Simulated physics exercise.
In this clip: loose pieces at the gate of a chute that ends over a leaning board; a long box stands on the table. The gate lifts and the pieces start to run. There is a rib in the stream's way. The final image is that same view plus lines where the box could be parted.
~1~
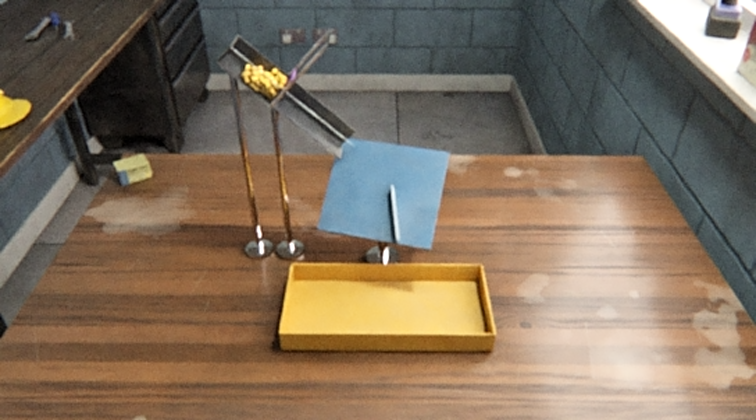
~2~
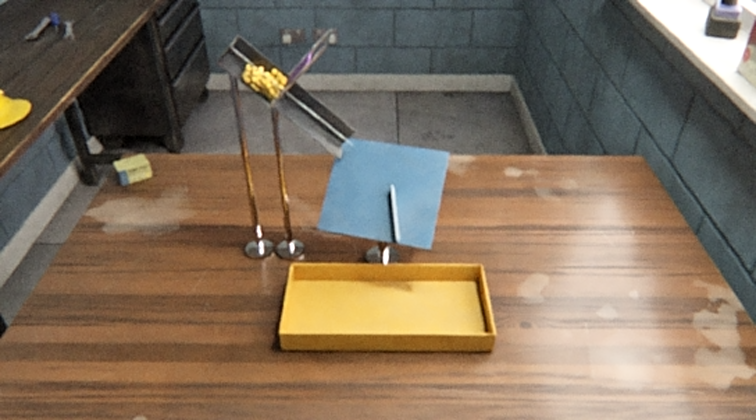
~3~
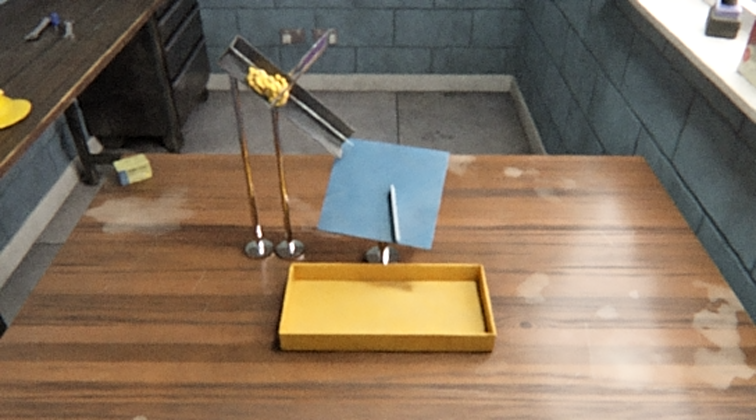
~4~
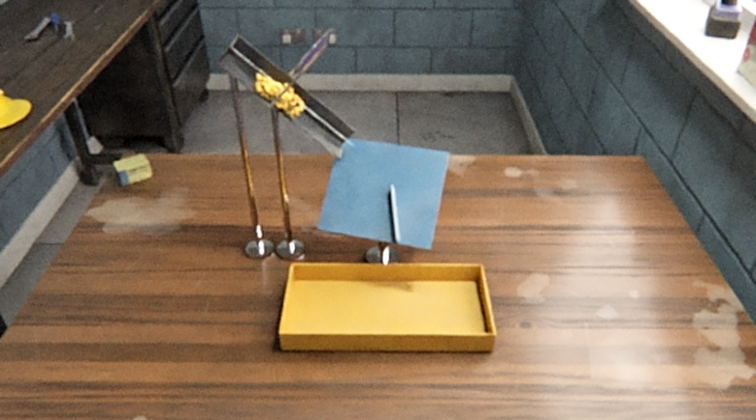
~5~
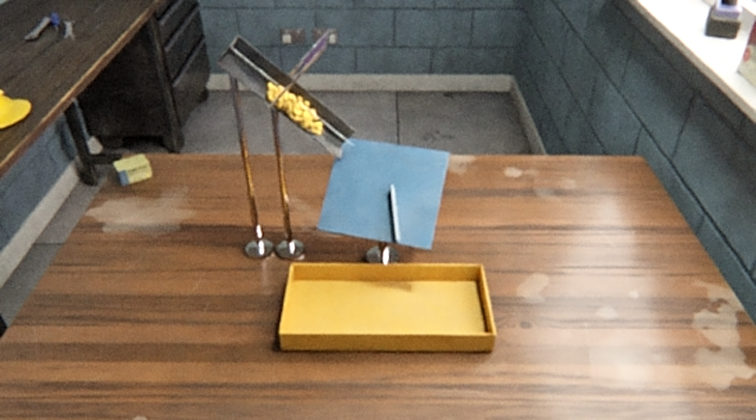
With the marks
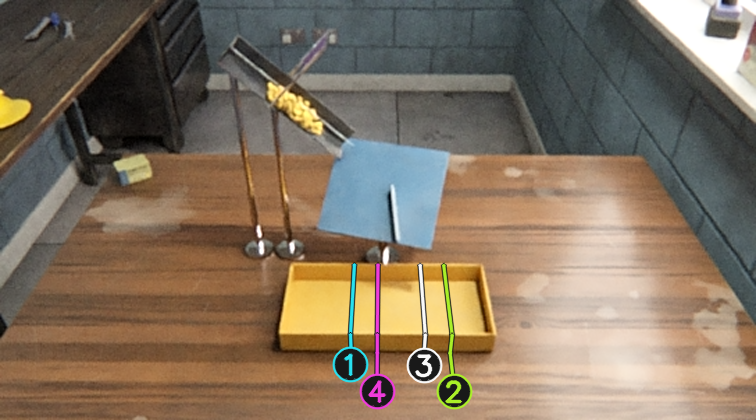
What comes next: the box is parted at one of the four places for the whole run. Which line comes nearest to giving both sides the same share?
Go for 4.
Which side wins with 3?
Left.
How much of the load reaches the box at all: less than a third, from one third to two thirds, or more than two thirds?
More than two thirds.
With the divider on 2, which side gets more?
More lands on the left.
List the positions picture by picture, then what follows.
Load behind the gate (264, 82), puffed corn balls; lip of the chute (341, 152), sloping fairly steeply, in the first frame.
Middle of the board (383, 191), tilted fairly steeply; middle of its low edge (372, 239); of its high edge (394, 144), in the second frame.
Front corners of the box (280, 333) and (495, 334), empty; front of the load (284, 99), in the third frame.
Middle of the load (282, 94); its front (300, 108), roughly a third of the way to the lip; rib from (392, 185) to (398, 239), in the fourth frame.
Middle of the load (290, 108); its front (320, 129), roughly two thirds of the way to the lip, in the fifth frame.
On the marked copy, line 1 crosses the front rim at (350, 333); line 2 crosses the front rim at (452, 334); line 3 crosses the front rim at (425, 334); line 4 crosses the front rim at (377, 333).
Choosing 1, of what is caught, about a tenth on the left of the divider, the larger part on the right.
Choosing 2, of what is caught, almost all on the left of the divider, just a few on the right.
Choosing 3, of what is caught, the larger part on the left of the divider, about a tenth on the right.
Choosing 4, of what is caught, roughly a third on the left of the divider, roughly two thirds on the right.
